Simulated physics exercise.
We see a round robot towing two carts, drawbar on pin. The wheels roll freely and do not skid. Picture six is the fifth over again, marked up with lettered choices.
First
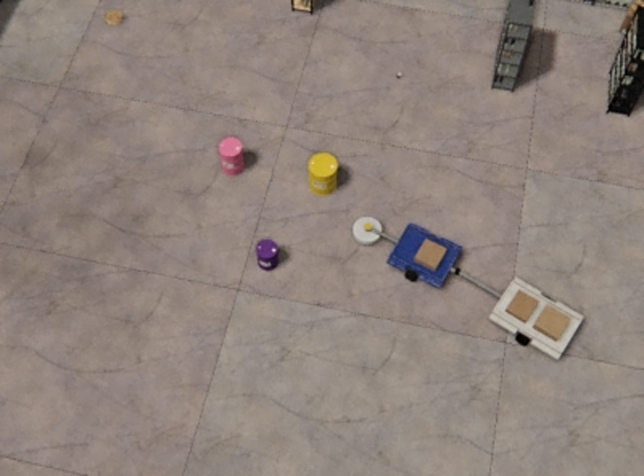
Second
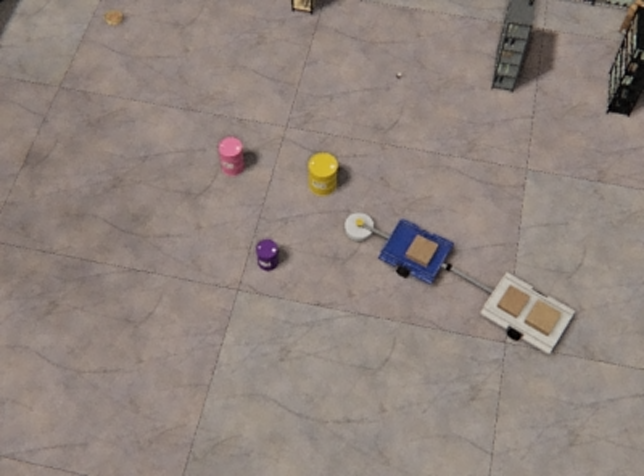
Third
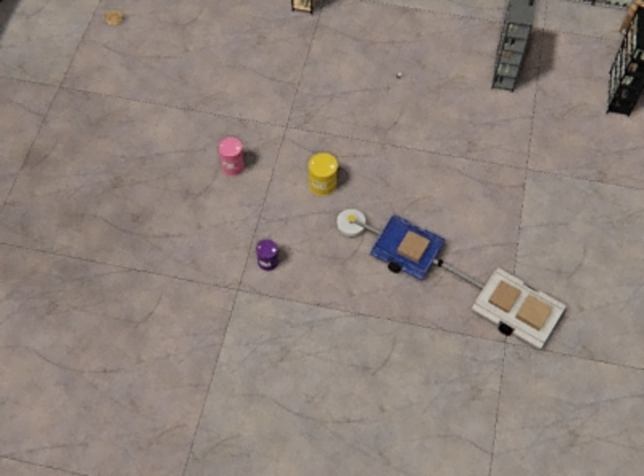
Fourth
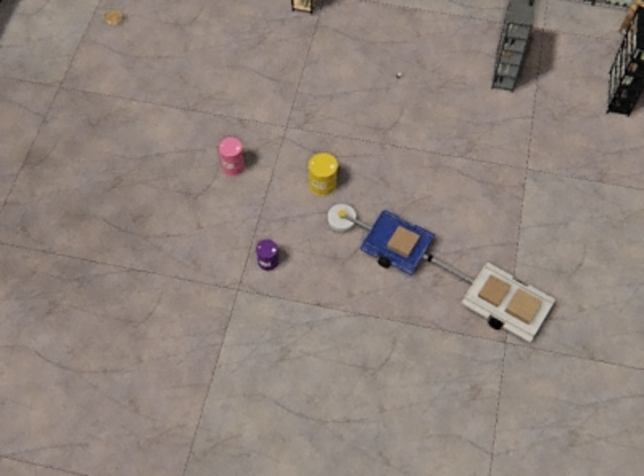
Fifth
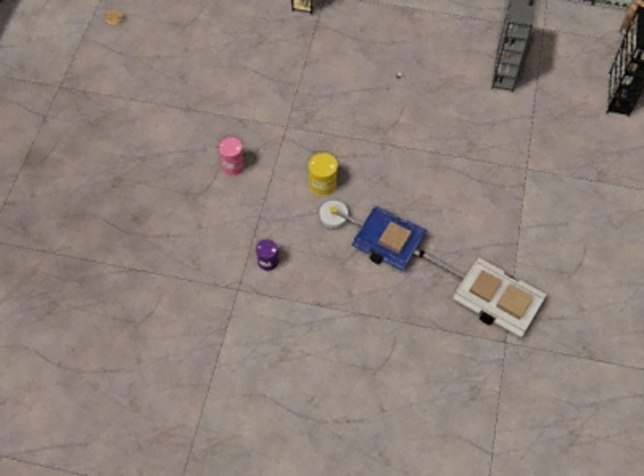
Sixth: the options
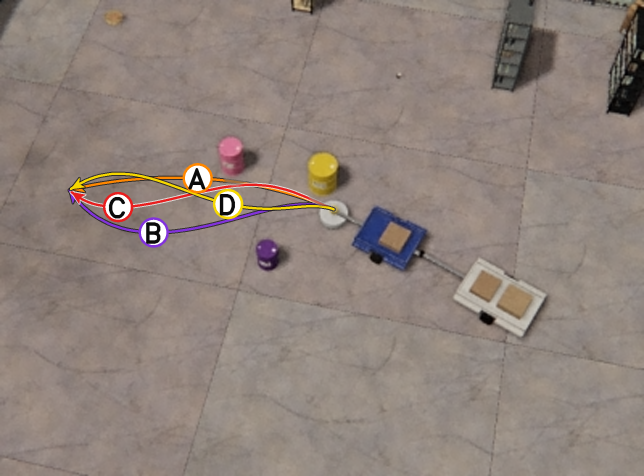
A small round white robot tows a blue cart and, hitched behind it, a white cart slowly up and to the left in a nearly straight line, drawing closer to the yellow drum. The view looks down from high above onto a grey-brown tiled floor, and the camera stays still. A pink drum, the yellow drum and a small purple keg stand unmoved left of centre, with dark racks at upper right.
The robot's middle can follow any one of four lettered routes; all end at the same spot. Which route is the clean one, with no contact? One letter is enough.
Choose route D.
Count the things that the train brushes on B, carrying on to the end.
In all, one.
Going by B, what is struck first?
First the purple keg.
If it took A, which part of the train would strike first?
The blue cart touches first.
On the copy, A from (334, 209) via (203, 179) to (71, 190); B from (334, 209) via (192, 229) to (69, 190); C from (334, 209) via (203, 192) to (72, 192); D from (334, 209) via (199, 195) to (71, 189).
On D. First, robot (237, 210), last cart (413, 250).
Then, robot (149, 182), last cart (320, 224).
Finally, robot (71, 194), last cart (244, 202); nothing has been touched.
By contrast, A meets the pink drum and yellow drum; B meets the purple keg; C meets the yellow drum.
